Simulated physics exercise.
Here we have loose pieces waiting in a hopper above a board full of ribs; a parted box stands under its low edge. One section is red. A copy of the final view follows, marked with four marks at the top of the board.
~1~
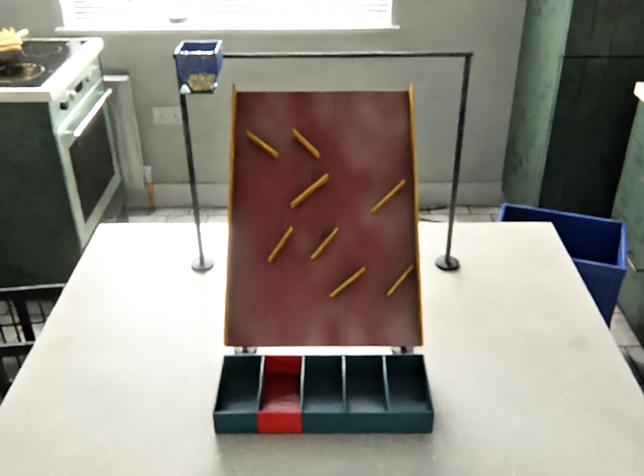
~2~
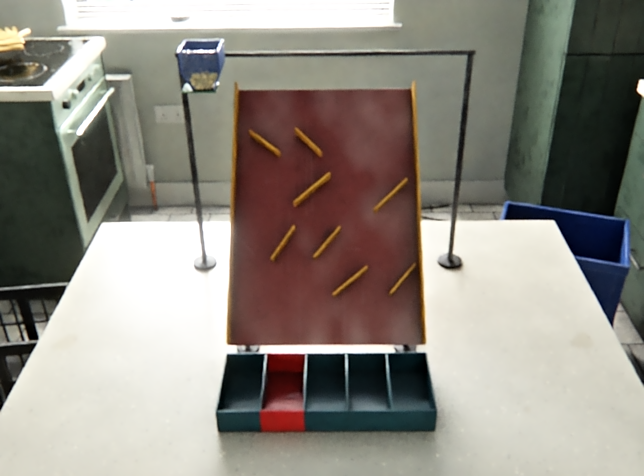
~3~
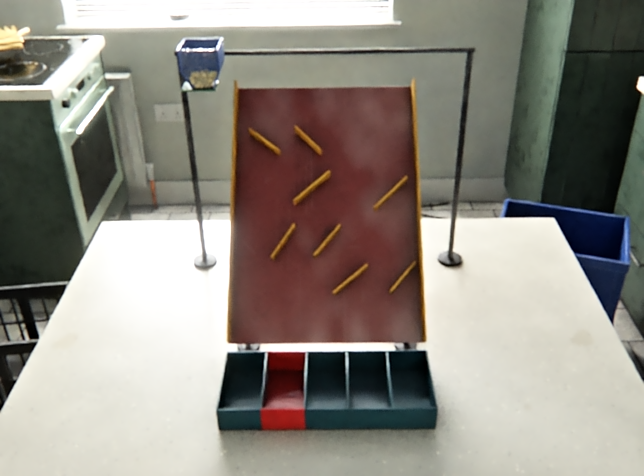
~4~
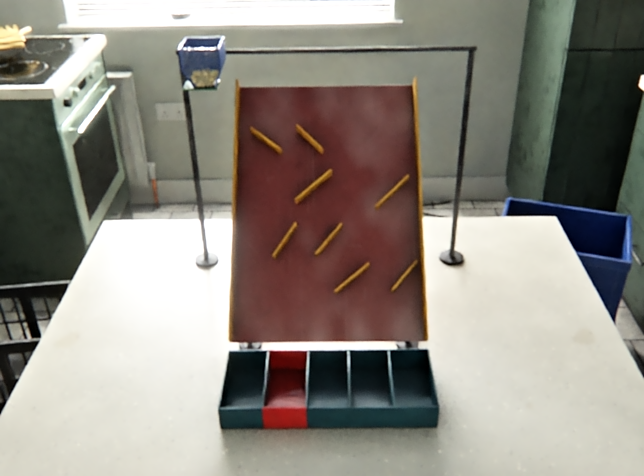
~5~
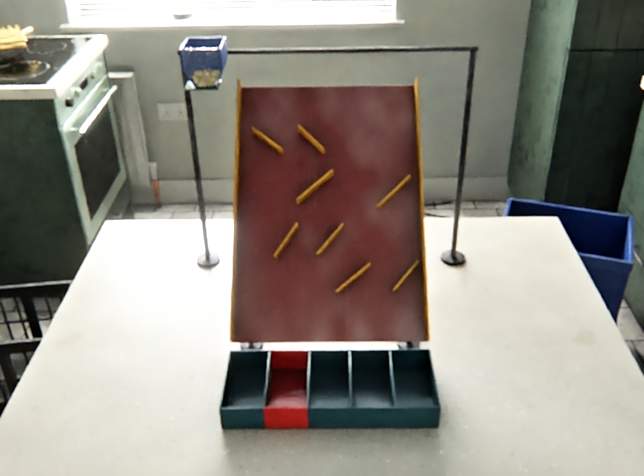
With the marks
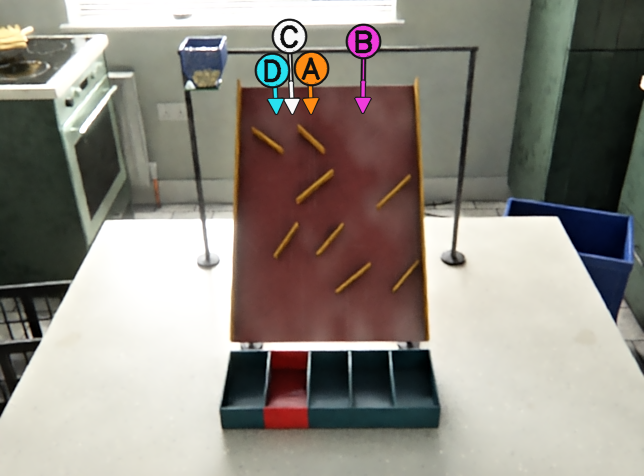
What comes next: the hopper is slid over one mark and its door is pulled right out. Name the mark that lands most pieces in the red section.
The best mark is B.
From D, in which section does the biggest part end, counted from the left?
The first from the left.
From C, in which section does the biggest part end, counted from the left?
The first.
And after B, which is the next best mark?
It is A.
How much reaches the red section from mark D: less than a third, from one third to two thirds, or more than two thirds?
Less than a third.
On the marked copy, mark A meets the board at (311, 108); mark B meets the board at (362, 107); mark C meets the board at (292, 108); mark D meets the board at (276, 108).
With A, about a third in the red section, about two thirds in other sections.
With B, about two thirds in the red section, about a quarter in other sections, a small part outside the box.
With C, a small part in the red section, nearly all in other sections.
With D, none in the red section, nearly all in other sections.
